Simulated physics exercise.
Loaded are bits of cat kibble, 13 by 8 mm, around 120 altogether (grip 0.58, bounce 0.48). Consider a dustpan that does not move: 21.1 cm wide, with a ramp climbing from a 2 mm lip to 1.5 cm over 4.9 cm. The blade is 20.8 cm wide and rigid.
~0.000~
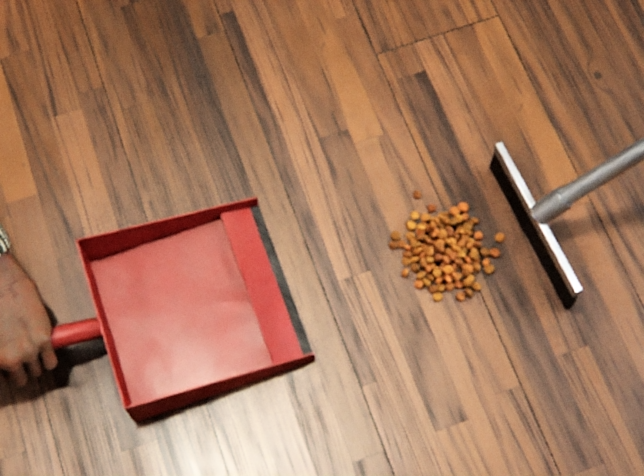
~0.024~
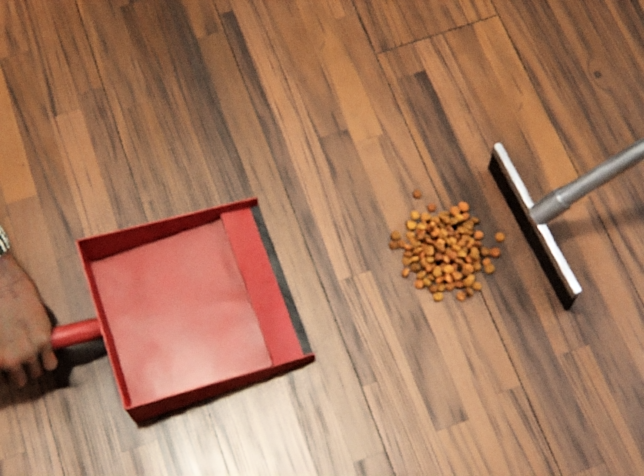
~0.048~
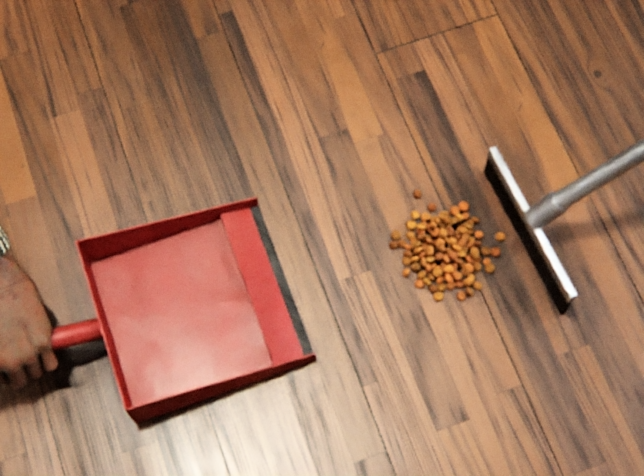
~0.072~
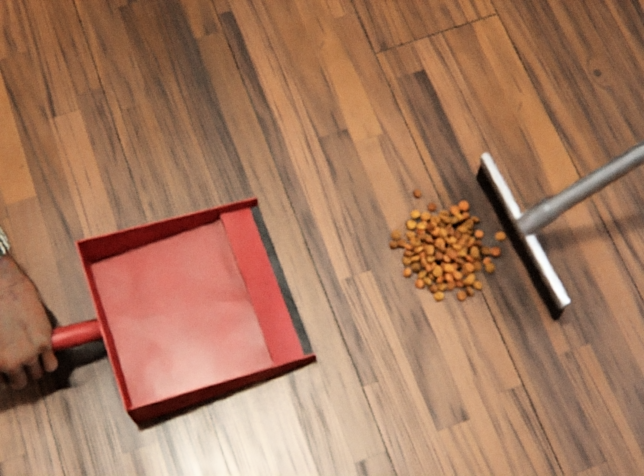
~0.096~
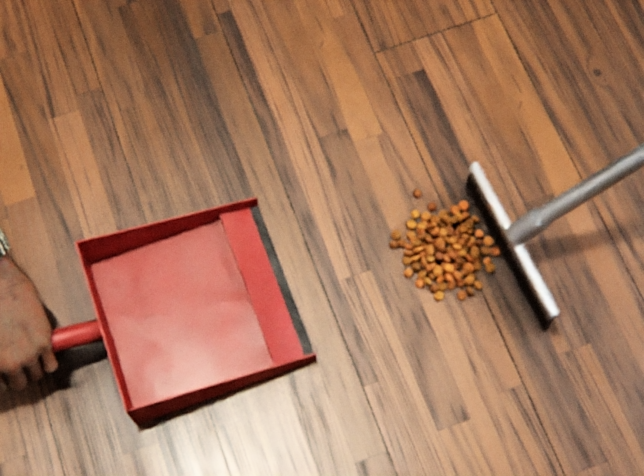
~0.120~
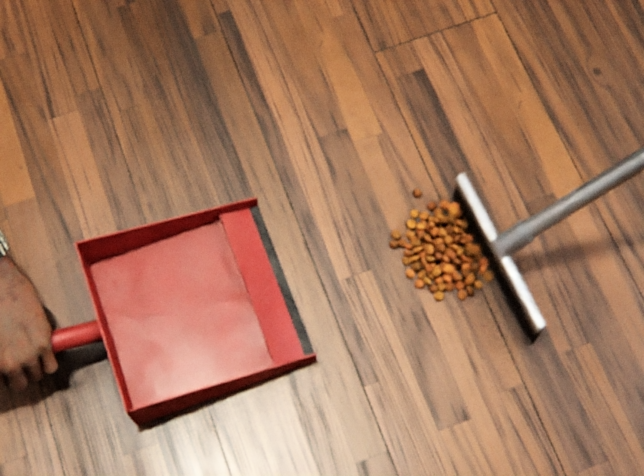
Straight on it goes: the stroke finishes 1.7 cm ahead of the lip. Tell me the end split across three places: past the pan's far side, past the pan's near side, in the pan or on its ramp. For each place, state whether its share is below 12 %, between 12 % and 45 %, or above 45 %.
Past the pan's far side: Below 12 %; past the pan's near side: Between 12 % and 45 %; in the pan or on its ramp: Between 12 % and 45 %.
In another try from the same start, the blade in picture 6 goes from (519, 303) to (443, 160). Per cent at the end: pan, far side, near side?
Pan 55; far 5; near 10.
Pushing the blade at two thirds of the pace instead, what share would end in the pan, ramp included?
Share: Near 20 %.
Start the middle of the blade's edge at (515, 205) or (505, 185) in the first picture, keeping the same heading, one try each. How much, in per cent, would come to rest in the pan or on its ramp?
About 35 and 35 per cent.
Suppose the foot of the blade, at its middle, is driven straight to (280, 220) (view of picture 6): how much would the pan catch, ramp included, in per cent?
That comes to near 30 percent.
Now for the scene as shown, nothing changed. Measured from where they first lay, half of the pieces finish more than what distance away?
It works out to some 22 cm.
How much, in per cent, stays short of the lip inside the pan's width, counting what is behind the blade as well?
I'd put it near 45 per cent.
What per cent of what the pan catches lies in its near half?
Close to 100 %.
Then, at 0.25 s, middle of the blade 13 cm from the lip; 0 % over the lip, far side 0 %, near side 15 %.
Then, at 0.34 s, middle of the blade 5 cm from the lip; 0 % over the lip, far side 0 %, near side 30 %.
After 0.57 s, middle of the blade 2 cm from the lip; 20 % over the lip, far side 0 %, near side 35 %.
At rest (1.1 s), far side 0 %, near side 35 %, pan 20 %, in front of the lip or behind the blade 45 %.
